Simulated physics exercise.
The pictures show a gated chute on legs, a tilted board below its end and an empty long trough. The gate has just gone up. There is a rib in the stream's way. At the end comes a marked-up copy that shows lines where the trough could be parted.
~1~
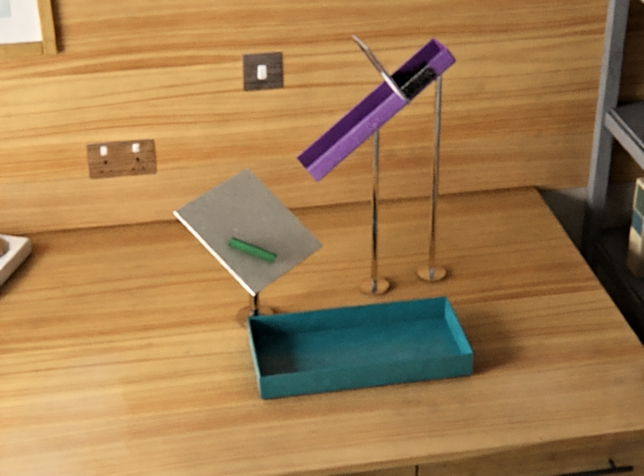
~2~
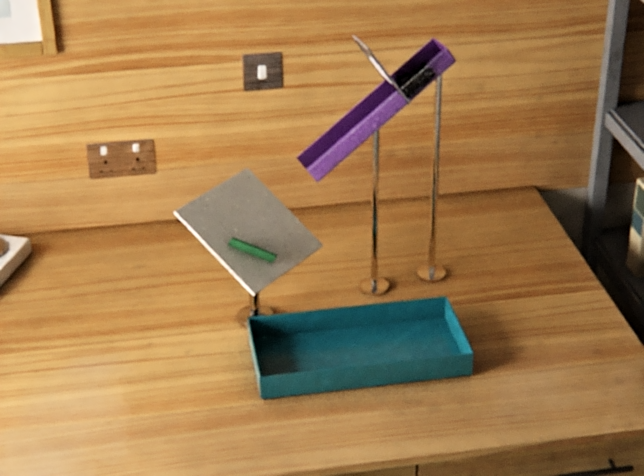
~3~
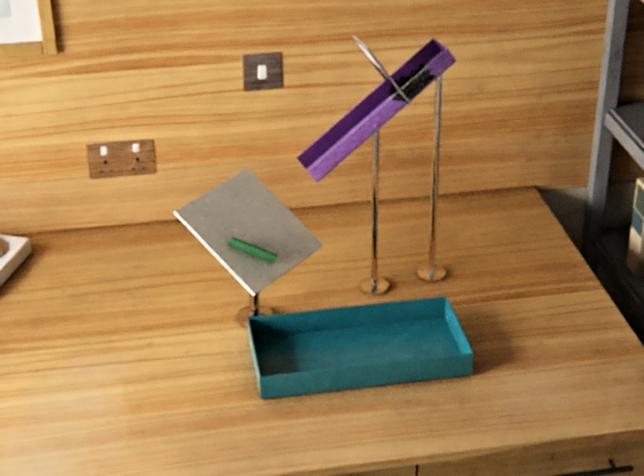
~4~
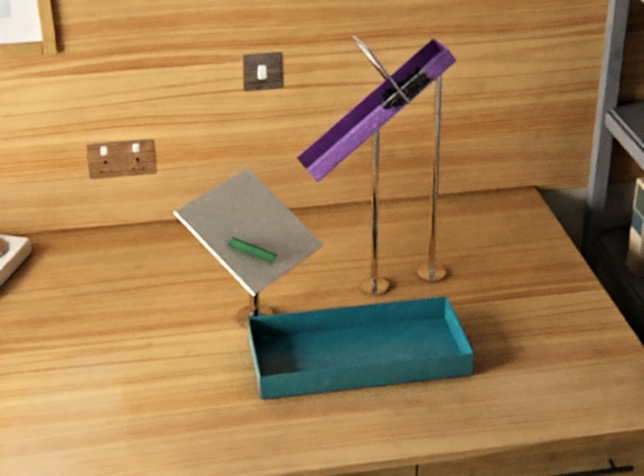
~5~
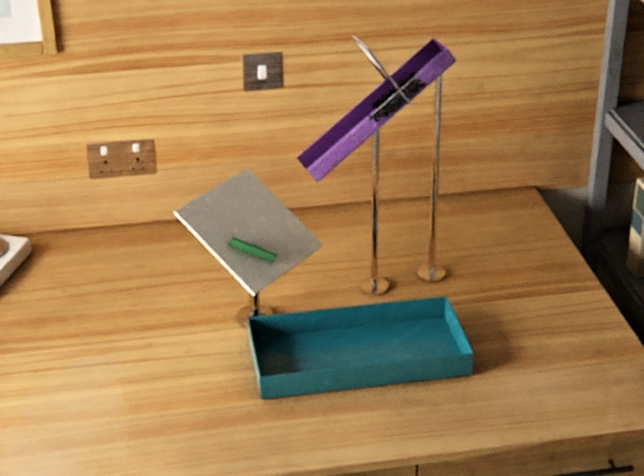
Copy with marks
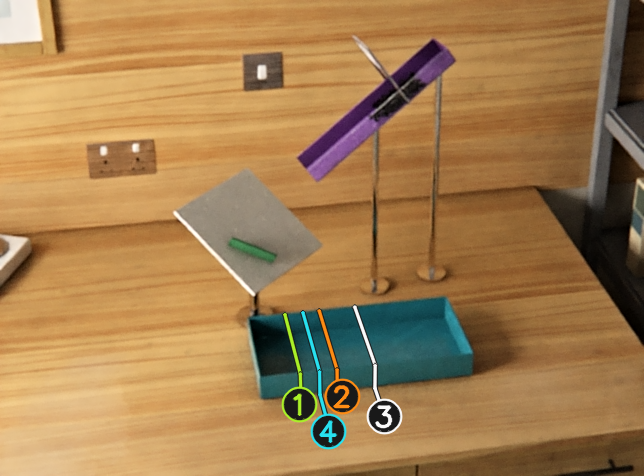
A long teal trough sits on a wooden desk against a wood-panelled wall with switches and sockets, seen from slightly above by a still camera. Behind it, a grey board with a short green rib tilts on a stand at left, and a purple chute slopes down leftward on two thin metal legs. Small black beans slide slowly down the chute's upper part, past its raised gate.
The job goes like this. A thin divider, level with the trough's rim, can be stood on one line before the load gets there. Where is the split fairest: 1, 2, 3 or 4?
Use line 2.
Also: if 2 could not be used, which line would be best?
4 it is.
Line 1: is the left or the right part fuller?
Right.
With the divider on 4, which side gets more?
Right.
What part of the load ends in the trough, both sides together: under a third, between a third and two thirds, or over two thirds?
It is over two thirds.
On the marked copy, line 1 crosses the front rim at (300, 373); line 2 crosses the front rim at (336, 368); line 3 crosses the front rim at (374, 364); line 4 crosses the front rim at (319, 370).
With 1, of what is caught, about a tenth on the left of the divider, almost all on the right.
With 2, of what is caught, roughly two thirds on the left of the divider, roughly a third on the right.
With 3, of what is caught, every piece on the left of the divider, not one piece on the right.
With 4, of what is caught, roughly a quarter on the left of the divider, the larger part on the right.
